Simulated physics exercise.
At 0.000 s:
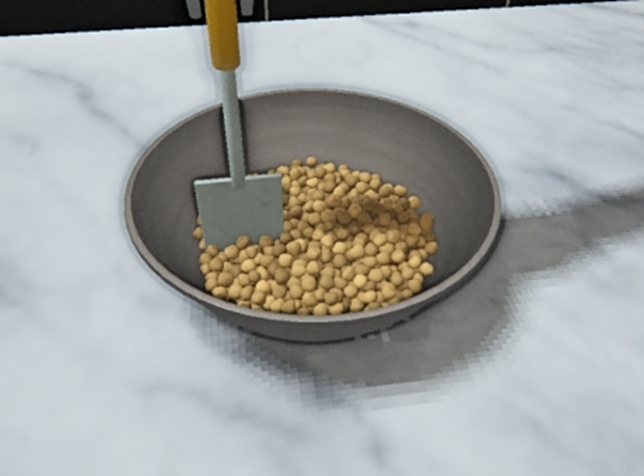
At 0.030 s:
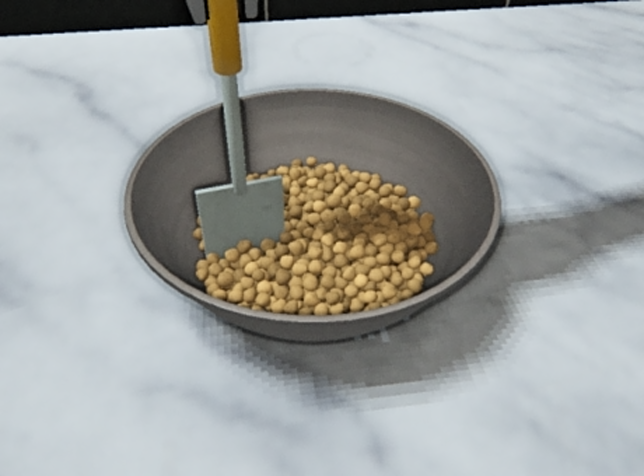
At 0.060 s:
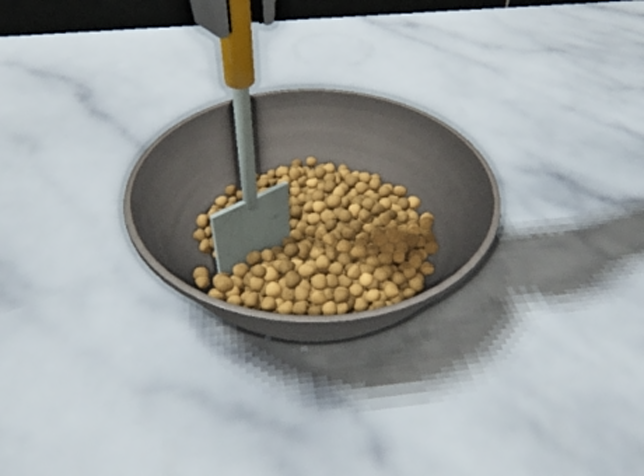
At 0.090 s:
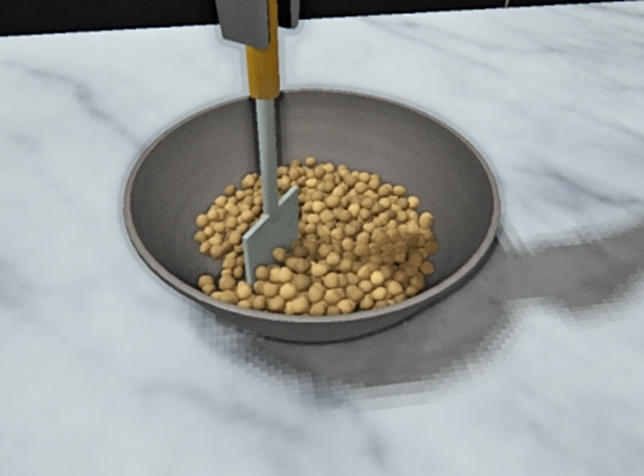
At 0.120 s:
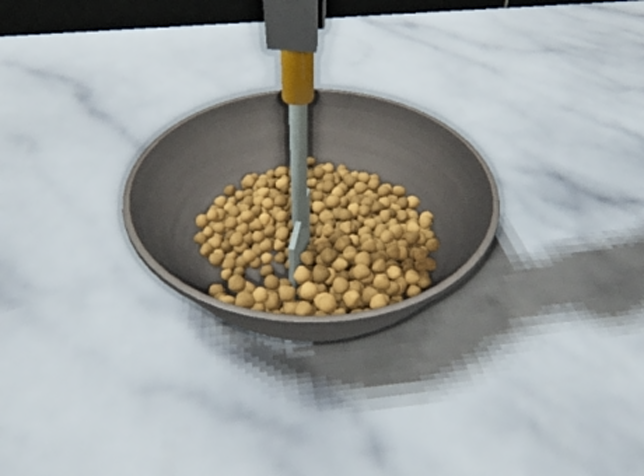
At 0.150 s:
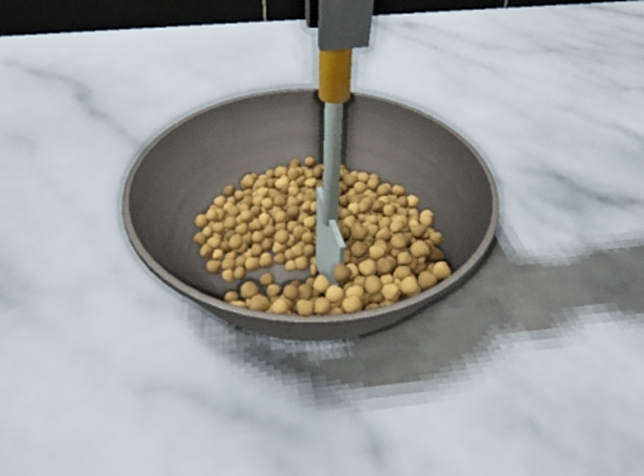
A spatula with a yellow handle sweeping rightward through dried chickpeas in a grey bowl, turning edge-on as it pushes them.
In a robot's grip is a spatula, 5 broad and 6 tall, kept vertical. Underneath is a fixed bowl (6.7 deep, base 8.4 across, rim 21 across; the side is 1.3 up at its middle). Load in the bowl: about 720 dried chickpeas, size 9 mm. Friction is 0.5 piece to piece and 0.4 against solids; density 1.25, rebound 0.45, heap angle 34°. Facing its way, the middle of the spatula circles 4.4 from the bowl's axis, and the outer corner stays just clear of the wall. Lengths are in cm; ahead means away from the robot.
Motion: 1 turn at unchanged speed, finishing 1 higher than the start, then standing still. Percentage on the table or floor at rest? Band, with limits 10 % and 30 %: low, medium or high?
Low.
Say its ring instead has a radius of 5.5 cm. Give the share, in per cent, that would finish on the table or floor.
That would make it around 5 percent.
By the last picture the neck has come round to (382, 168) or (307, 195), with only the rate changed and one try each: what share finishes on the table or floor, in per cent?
Near 25 in a hundred for the first and near 0 in a hundred for the second.
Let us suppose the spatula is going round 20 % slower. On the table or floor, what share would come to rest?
My guess is about 0 per cent.
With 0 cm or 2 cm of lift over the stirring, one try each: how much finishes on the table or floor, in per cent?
Around 10 percent, then 5 percent.
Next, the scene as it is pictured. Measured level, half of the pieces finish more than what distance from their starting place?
Near 6 cm.
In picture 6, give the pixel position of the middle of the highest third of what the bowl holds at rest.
At about (263, 241).
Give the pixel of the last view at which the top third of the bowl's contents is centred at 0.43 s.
In the final view it lies at about (253, 160).
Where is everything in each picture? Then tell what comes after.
In the first frame, spatula neck at (236, 157), 0° round; upper third of the load around (328, 228), from x 200 to 435, top at y 160; 721 in the bowl.
In the second frame, spatula neck at (237, 162), 8° round; upper third of the load around (328, 230), from x 200 to 435, top at y 160.
In the third frame, spatula neck at (248, 177), 29° round; upper third of the load around (324, 241), from x 200 to 435, top at y 160.
In the fourth frame, spatula neck at (270, 189), 50° round; upper third of the load around (325, 250), from x 200 to 435, top at y 165.
In the fifth frame, spatula neck at (299, 194), 72° round; upper third of the load around (340, 259), from x 200 to 435, top at y 165.
In the sixth frame, spatula neck at (331, 193), 94° round; upper third of the load around (361, 256), from x 200 to 440, top at y 160; 721 in the bowl.
After 0.29 s, 194° round, highest piece 9 above the table; 710 in the bowl, 1 on the table or floor, 10 in flight or on the tool.
After 0.43 s, 295° round, highest piece 9 above the table; 688 in the bowl, 20 on the table or floor, 13 in flight or on the tool.
After 0.70 s, 0° round, highest piece 5 above the table; 680 in the bowl, 41 on the table or floor.
After 1.40 s, 0° round, highest piece 5 above the table; 680 in the bowl, 41 on the table or floor.
At rest, 680 in the bowl, 41 on the table or floor. That is 6 % on the table or floor.
